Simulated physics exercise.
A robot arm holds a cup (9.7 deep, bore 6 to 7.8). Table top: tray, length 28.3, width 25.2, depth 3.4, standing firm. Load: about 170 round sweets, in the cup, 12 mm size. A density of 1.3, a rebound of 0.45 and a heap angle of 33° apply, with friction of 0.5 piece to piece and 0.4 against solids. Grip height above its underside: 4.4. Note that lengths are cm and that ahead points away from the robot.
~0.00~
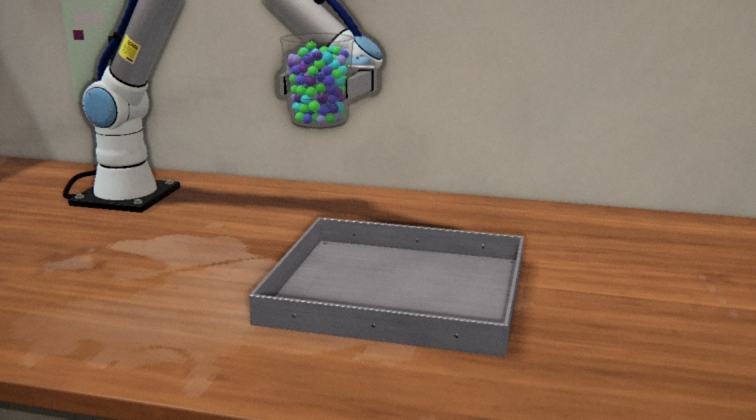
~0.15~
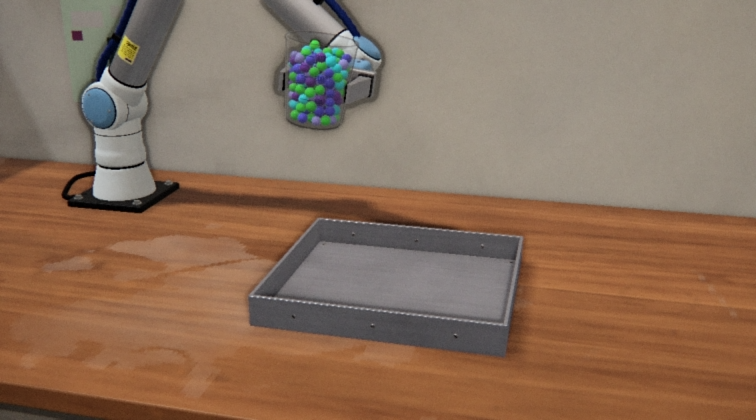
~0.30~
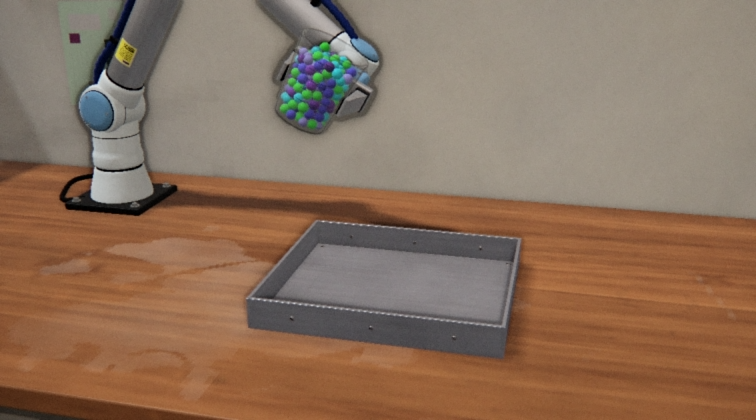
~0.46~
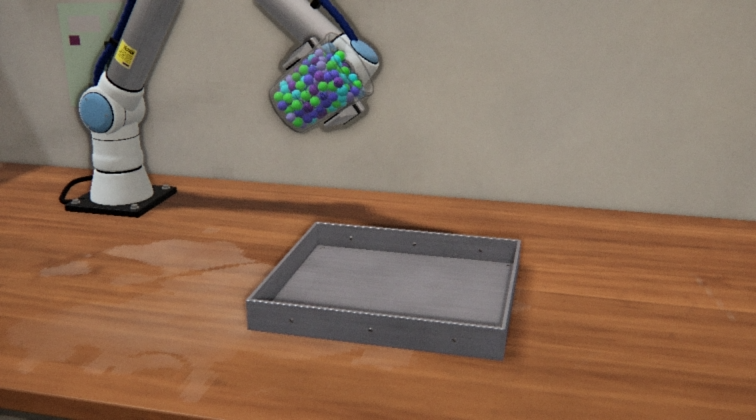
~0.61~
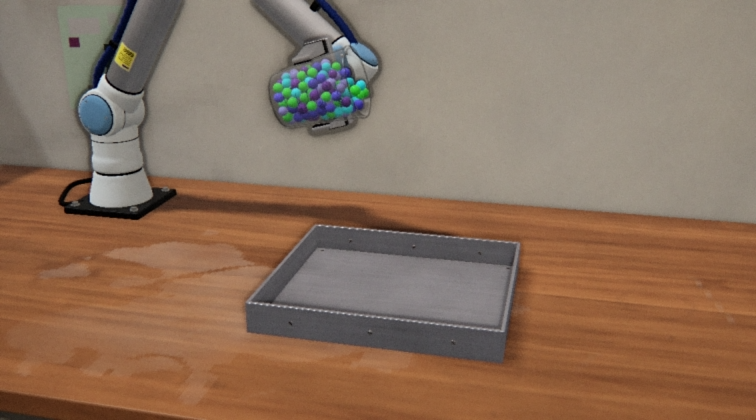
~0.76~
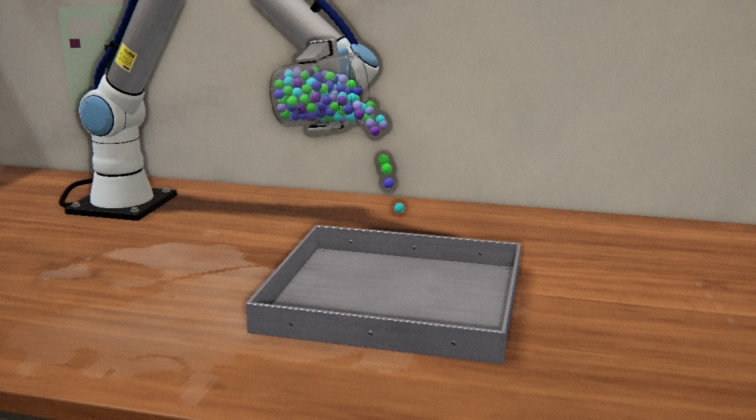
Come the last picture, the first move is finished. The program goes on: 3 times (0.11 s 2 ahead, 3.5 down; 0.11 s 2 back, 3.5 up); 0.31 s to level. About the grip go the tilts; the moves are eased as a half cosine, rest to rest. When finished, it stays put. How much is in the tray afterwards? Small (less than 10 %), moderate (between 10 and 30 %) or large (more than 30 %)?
Large.
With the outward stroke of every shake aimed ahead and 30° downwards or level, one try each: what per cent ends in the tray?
It comes to around 60 per cent on the first try and around 85 per cent on the second.
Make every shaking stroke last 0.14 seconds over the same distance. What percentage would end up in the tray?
In that case it would be near 30 percent.
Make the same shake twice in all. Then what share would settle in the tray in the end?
It would then be around 30 per cent.
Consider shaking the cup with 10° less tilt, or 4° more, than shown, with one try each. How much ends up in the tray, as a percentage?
Estimates, in order: 20 % and 45 %.
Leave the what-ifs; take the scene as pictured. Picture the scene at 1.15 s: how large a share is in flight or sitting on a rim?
It amounts to roughly 4 in a hundred.
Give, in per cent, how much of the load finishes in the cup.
I'd put it close to 60 per cent.
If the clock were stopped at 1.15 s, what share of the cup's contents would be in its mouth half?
That share comes to roughly 50 percent.
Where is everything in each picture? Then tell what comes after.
In the first frame, the cup middle at (318, 82), level; upper third of the load around (316, 61), from x 290 to 345, top at y 45; 170 in the cup.
In the second frame, the cup middle at (318, 82), tilted 8° forward; upper third of the load around (318, 63), from x 295 to 345, top at y 45.
In the third frame, the cup middle at (317, 85), tilted 28° forward; upper third of the load around (318, 67), from x 285 to 350, top at y 50.
In the fourth frame, the cup middle at (318, 88), tilted 54° forward; upper third of the load around (322, 72), from x 280 to 355, top at y 55.
In the fifth frame, the cup middle at (318, 92), tilted 74° forward; upper third of the load around (319, 78), from x 280 to 365, top at y 65.
In the sixth frame, the cup middle at (318, 93), tilted 82° forward; upper third of the load around (309, 83), from x 280 to 400, top at y 70; 163 in the cup, 7 in flight or on a rim.
After 1.15 s, tilted 82° forward, highest piece 25 above the table; 135 in the cup, 28 in the tray, 7 in flight or on a rim.
After 1.54 s, tilted 57° forward, highest piece 27 above the table; 103 in the cup, 55 in the tray, 12 in flight or on a rim.
After 1.93 s, level, highest piece 29 above the table; 103 in the cup, 67 in the tray.
After 2.98 s, level, highest piece 29 above the table; 103 in the cup, 67 in the tray.
In the end, 103 in the cup, 67 in the tray. That is 39 % in the tray.
